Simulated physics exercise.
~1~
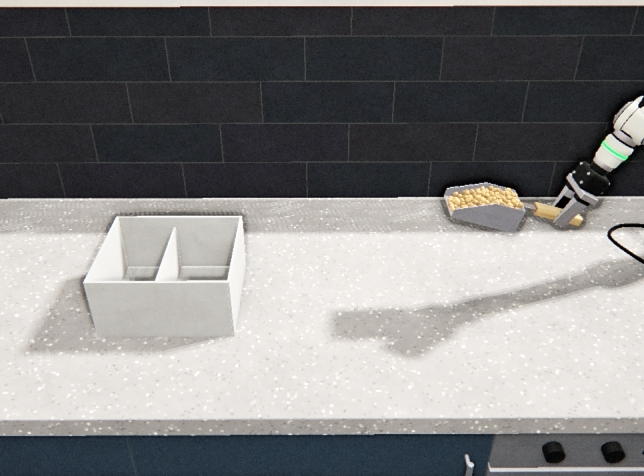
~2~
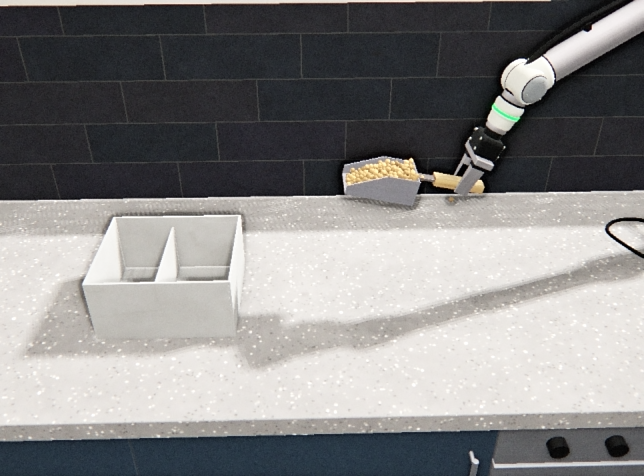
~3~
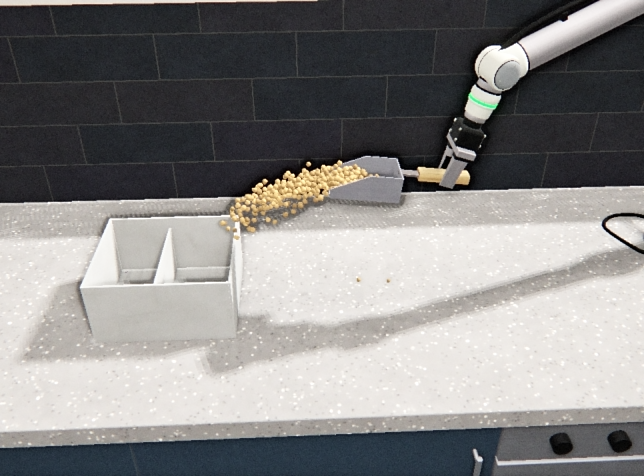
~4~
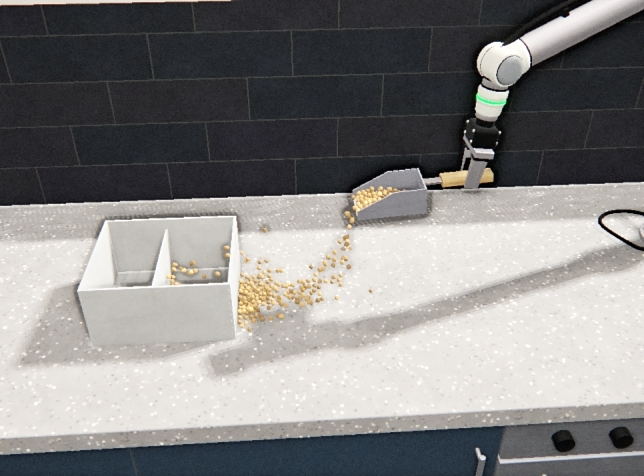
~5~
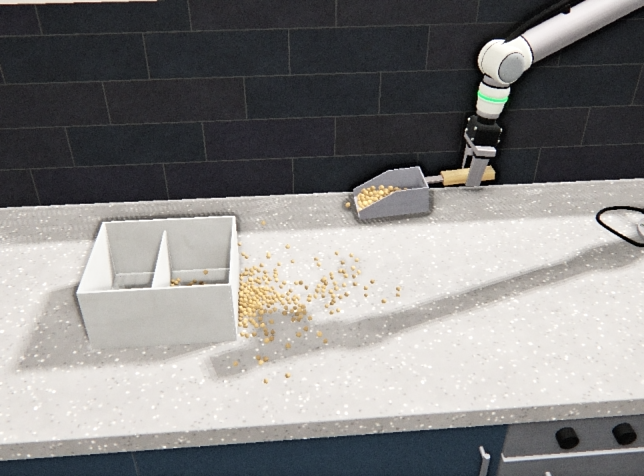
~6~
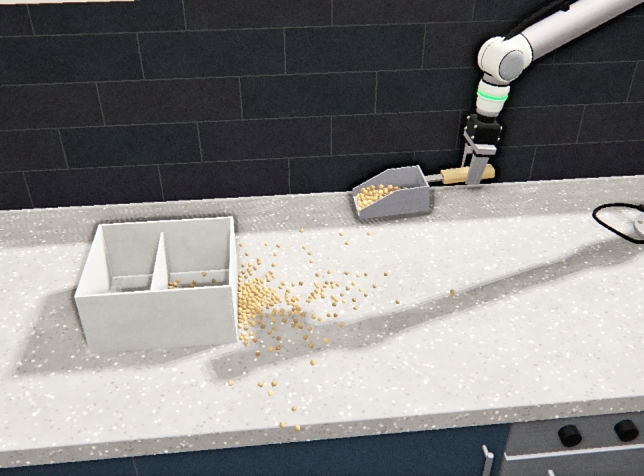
At first, a robot arm holds a scoop heaped with dried chickpeas above a pale speckled counter, to the right of a white open box split in two by a cross wall. The arm carries the scoop left towards the box, and the chickpeas shoot out of its open front in a long stream. The scoop then draws back slightly to the right and tips a little forward, while more chickpeas trickle off. Some land in the box's right-hand part, but many fall short and scatter across the counter. Finally the arm stops, with a small pile still in the scoop.
